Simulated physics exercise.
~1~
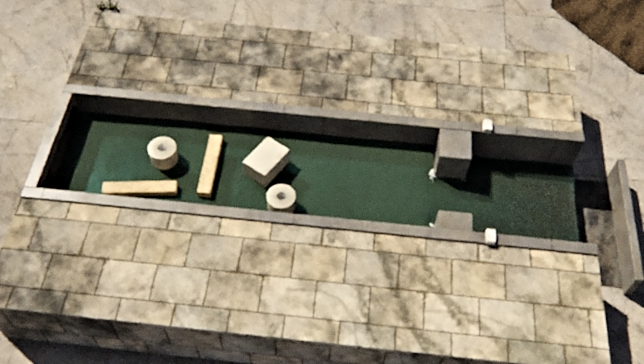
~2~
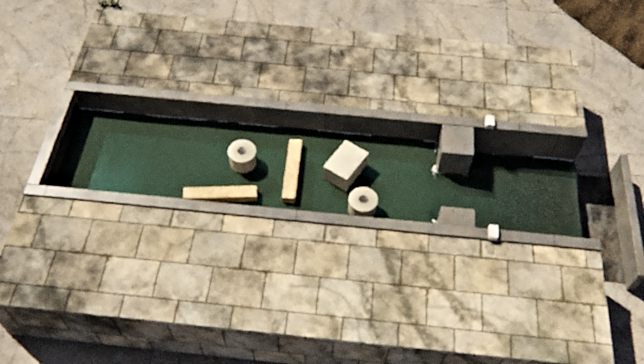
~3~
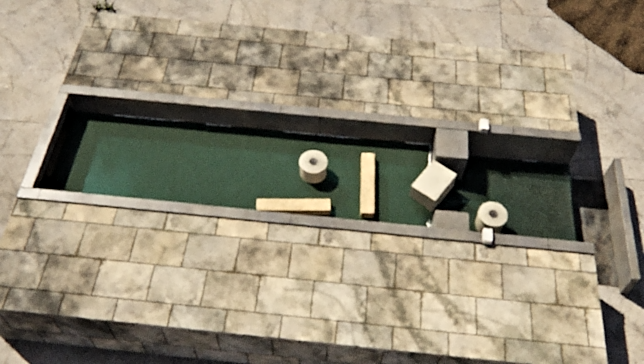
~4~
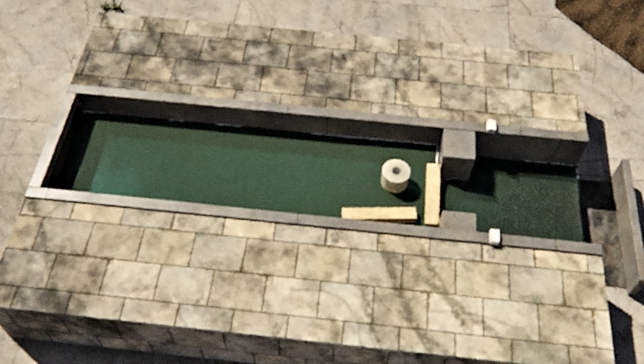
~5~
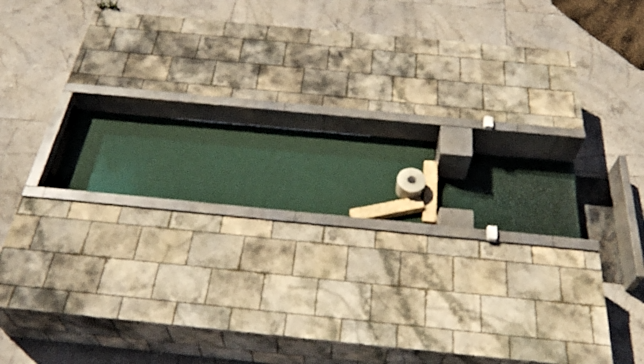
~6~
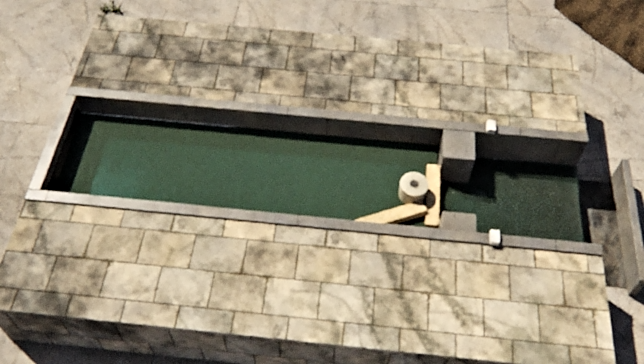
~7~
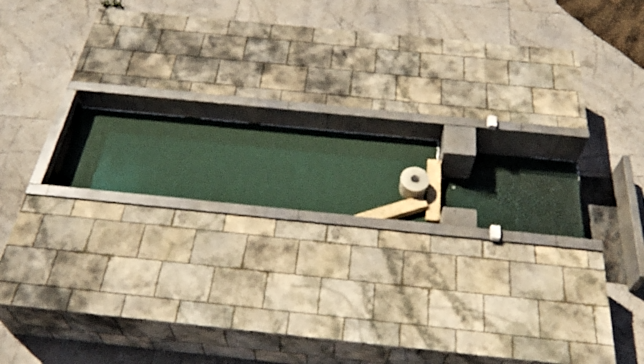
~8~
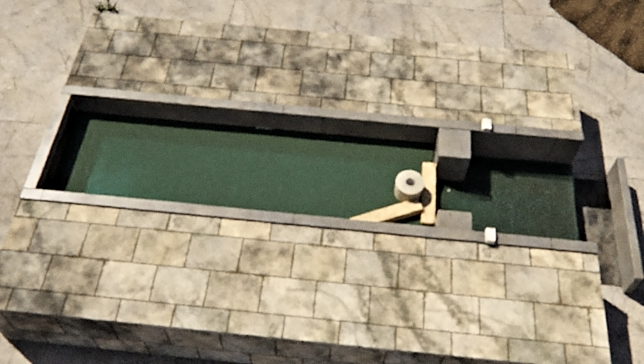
In a stone-lined channel, a pale block and a ring drift right through a gap before two beams and another ring jam there.
